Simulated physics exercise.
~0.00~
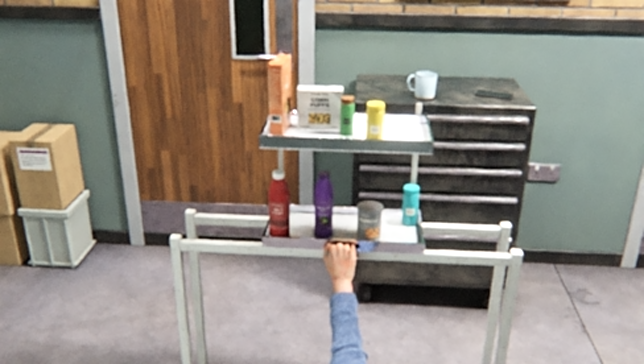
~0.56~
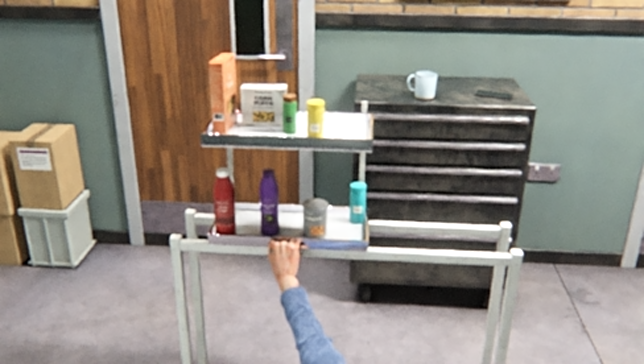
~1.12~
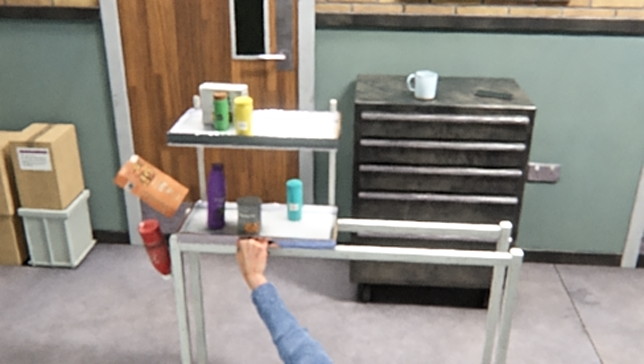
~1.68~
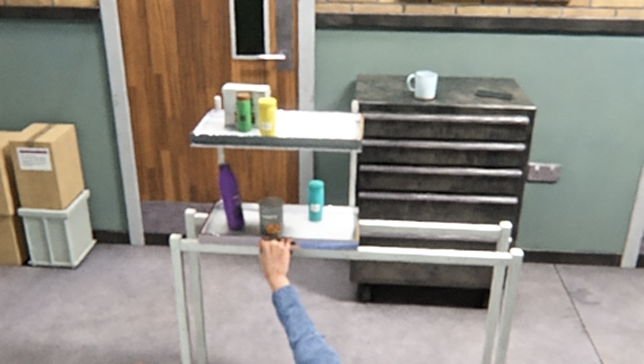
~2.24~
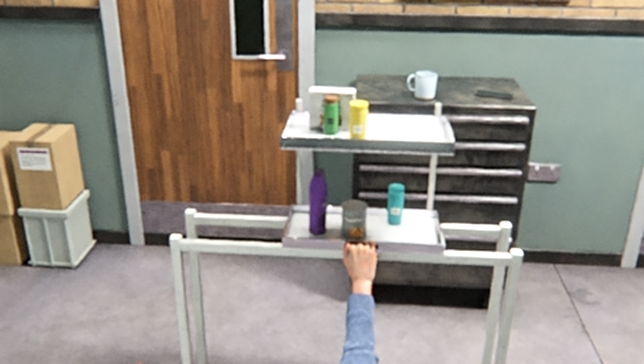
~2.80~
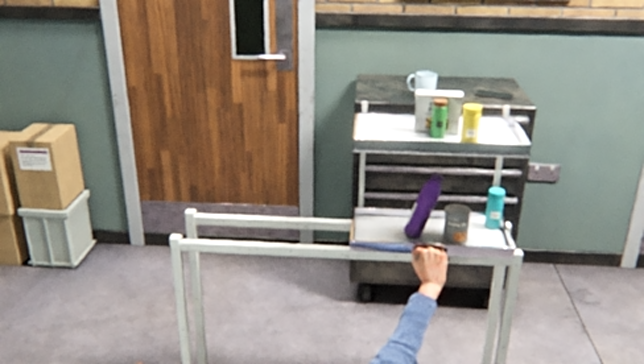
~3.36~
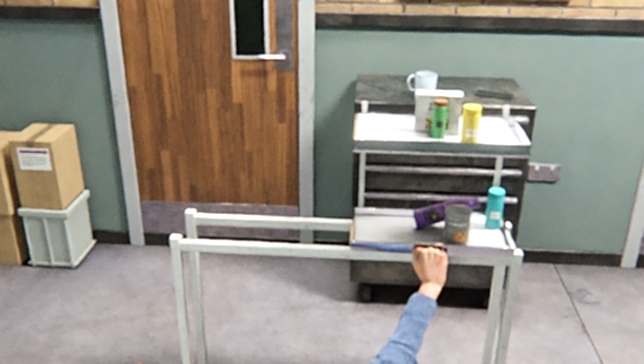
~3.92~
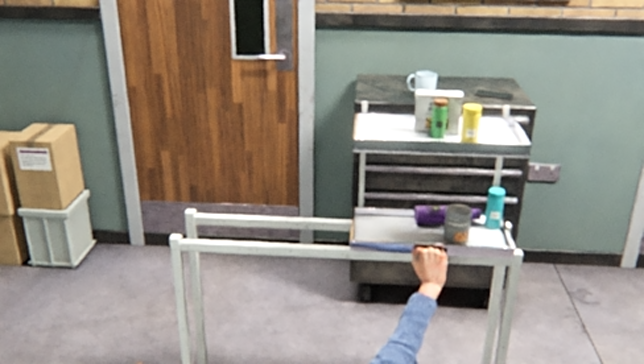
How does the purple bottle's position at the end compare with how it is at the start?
At the start the purple bottle stands upright on the tray, and at the end it lies on its side there.
